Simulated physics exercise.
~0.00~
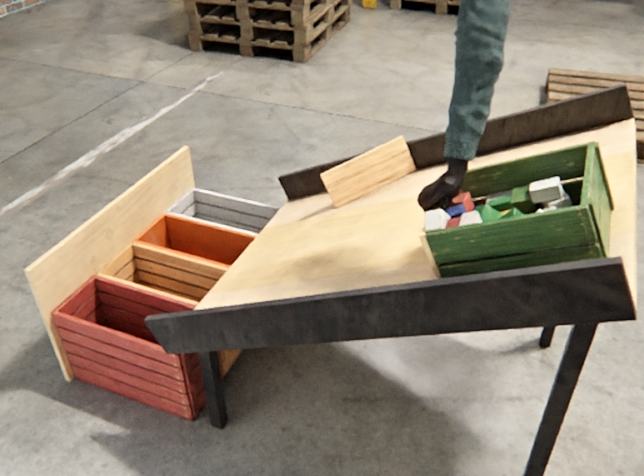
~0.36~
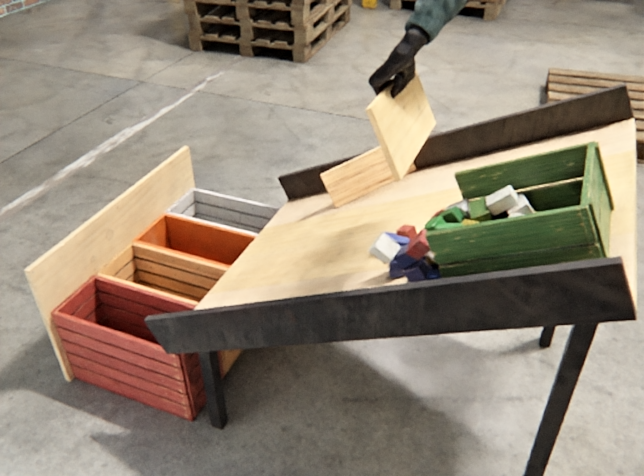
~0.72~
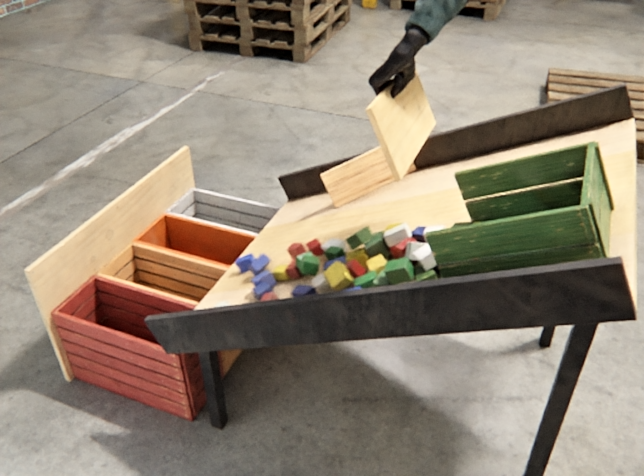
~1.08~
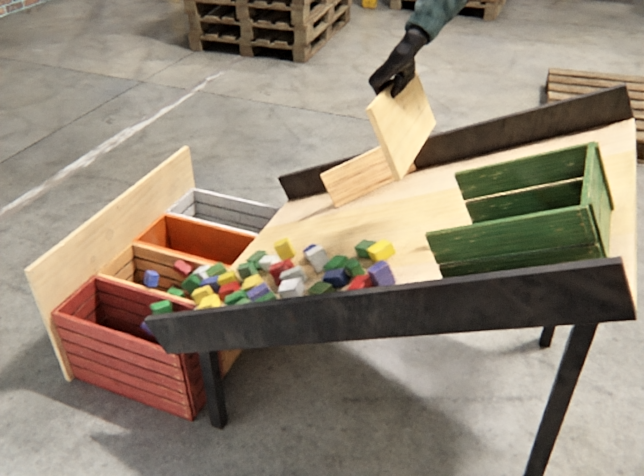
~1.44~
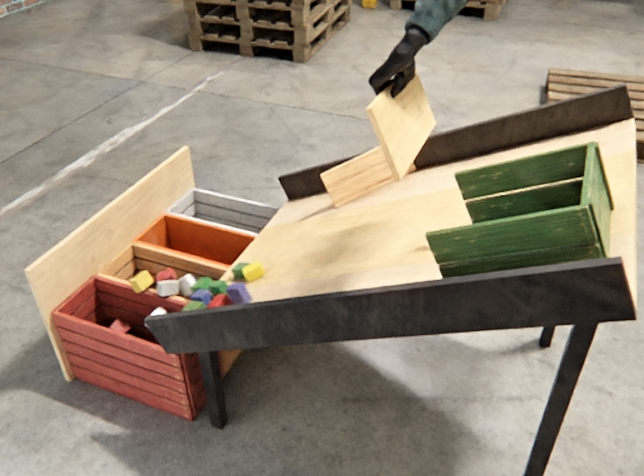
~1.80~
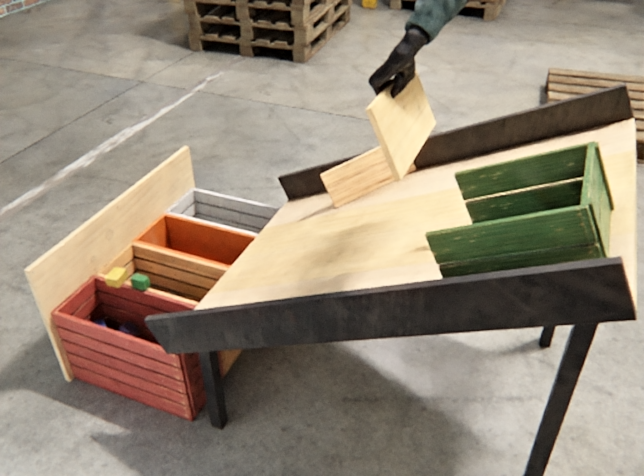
At first, a gloved hand reaches down to a wooden gate holding small coloured blocks in a green pen at the top of a sloping, walled table. The hand lifts the gate clear and holds it above the table as the blocks begin spilling out. They tumble down to the left in a loose, spreading stream, emptying the pen and passing an angled board. The leading blocks reach the lower edge and drop into the red bin and the wooden tub beside it. Finally the slope is bare, with blocks visible in those two containers while the orange bin looks empty.
